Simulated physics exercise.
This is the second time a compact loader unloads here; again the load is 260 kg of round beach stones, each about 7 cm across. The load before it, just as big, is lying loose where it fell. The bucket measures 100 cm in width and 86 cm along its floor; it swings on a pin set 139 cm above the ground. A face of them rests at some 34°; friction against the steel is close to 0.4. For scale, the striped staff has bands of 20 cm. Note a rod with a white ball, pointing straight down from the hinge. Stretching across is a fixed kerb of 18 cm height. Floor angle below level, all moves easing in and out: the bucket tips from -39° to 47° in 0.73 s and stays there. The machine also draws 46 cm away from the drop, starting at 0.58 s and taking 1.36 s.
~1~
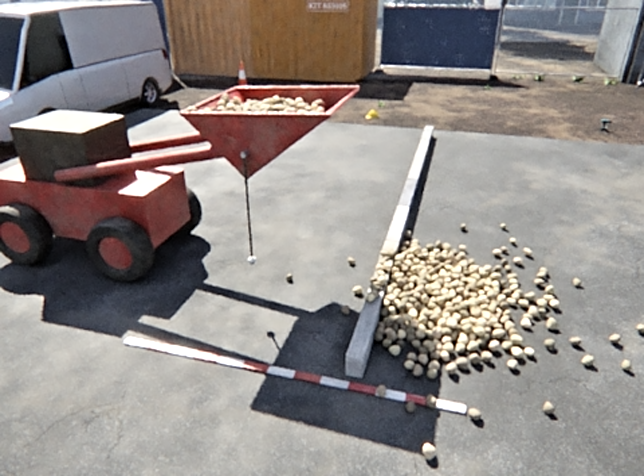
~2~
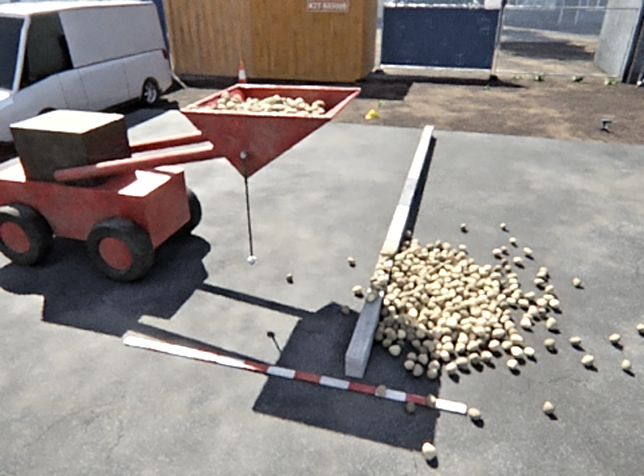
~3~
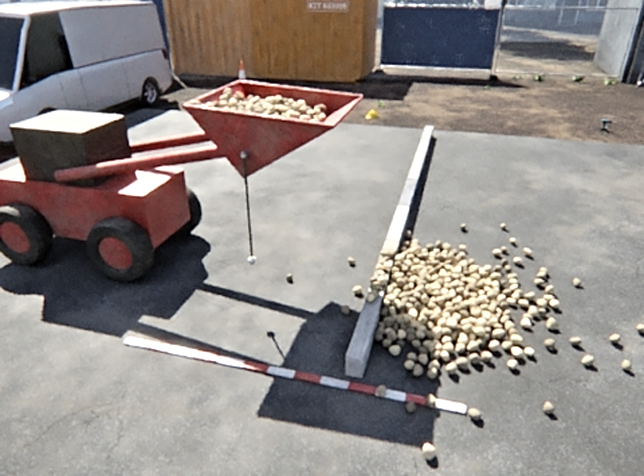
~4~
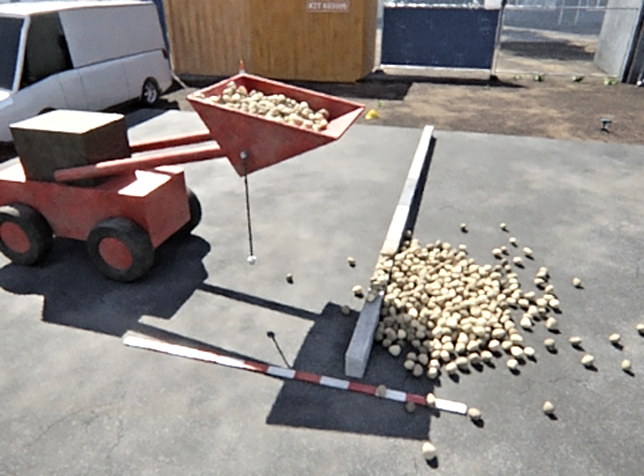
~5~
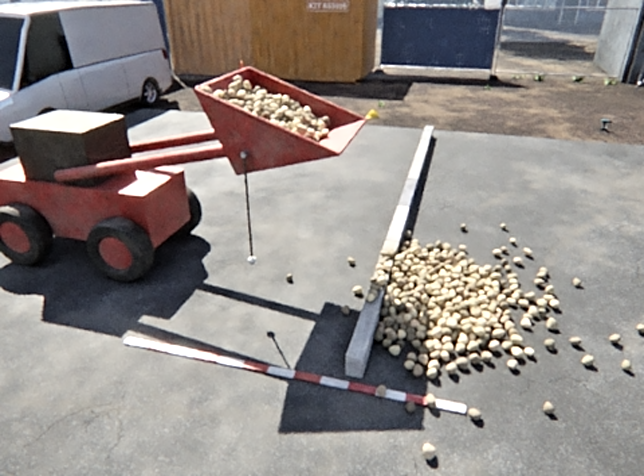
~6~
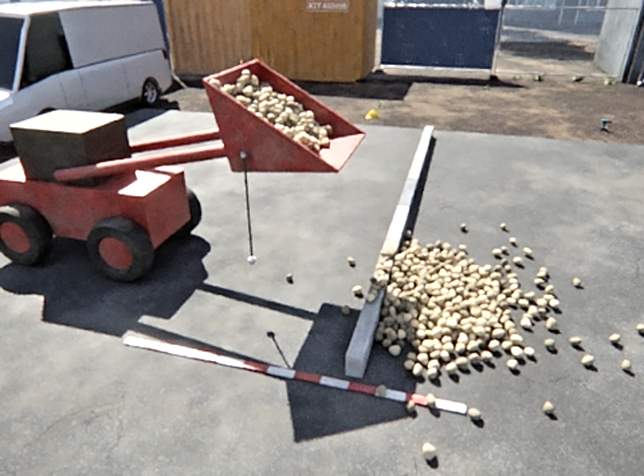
A red loader's raised bucket of round stones tilting steadily downward at its right-hand lip, beside a loose stone pile.
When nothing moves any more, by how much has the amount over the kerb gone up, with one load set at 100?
It has gone up by about 4 per cent of a load.
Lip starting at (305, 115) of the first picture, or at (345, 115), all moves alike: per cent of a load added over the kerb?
Roughly 0 per cent, then 15 per cent.
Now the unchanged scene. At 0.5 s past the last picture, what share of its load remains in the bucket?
Near 65 per cent of the load is held.
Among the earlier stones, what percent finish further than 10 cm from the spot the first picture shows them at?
About 0 %.
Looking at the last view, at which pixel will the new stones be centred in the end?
The middle ends up near (345, 278).
Then, 0.2 s after the last picture the floor is at 34°; in per cent of one load, 100 in the bucket, 4 on this side of the kerb, 96 over the kerb; the foremost stones are at (606, 334).
Then, 0.5 s after the last picture the floor is at 47°; in per cent of one load, 63 in the bucket, 41 on this side of the kerb, 96 over the kerb; the foremost stones are at (606, 334).
Then, 2.1 s after the last picture the floor is at 47°; in per cent of one load, 0 in the bucket, 100 on this side of the kerb, 100 over the kerb; the foremost stones are at (606, 334).
Then, 4.6 s after the last picture the floor is at 47°; in per cent of one load, 0 in the bucket, 100 on this side of the kerb, 100 over the kerb; the foremost stones are at (606, 334). Net gain over the kerb, 4.
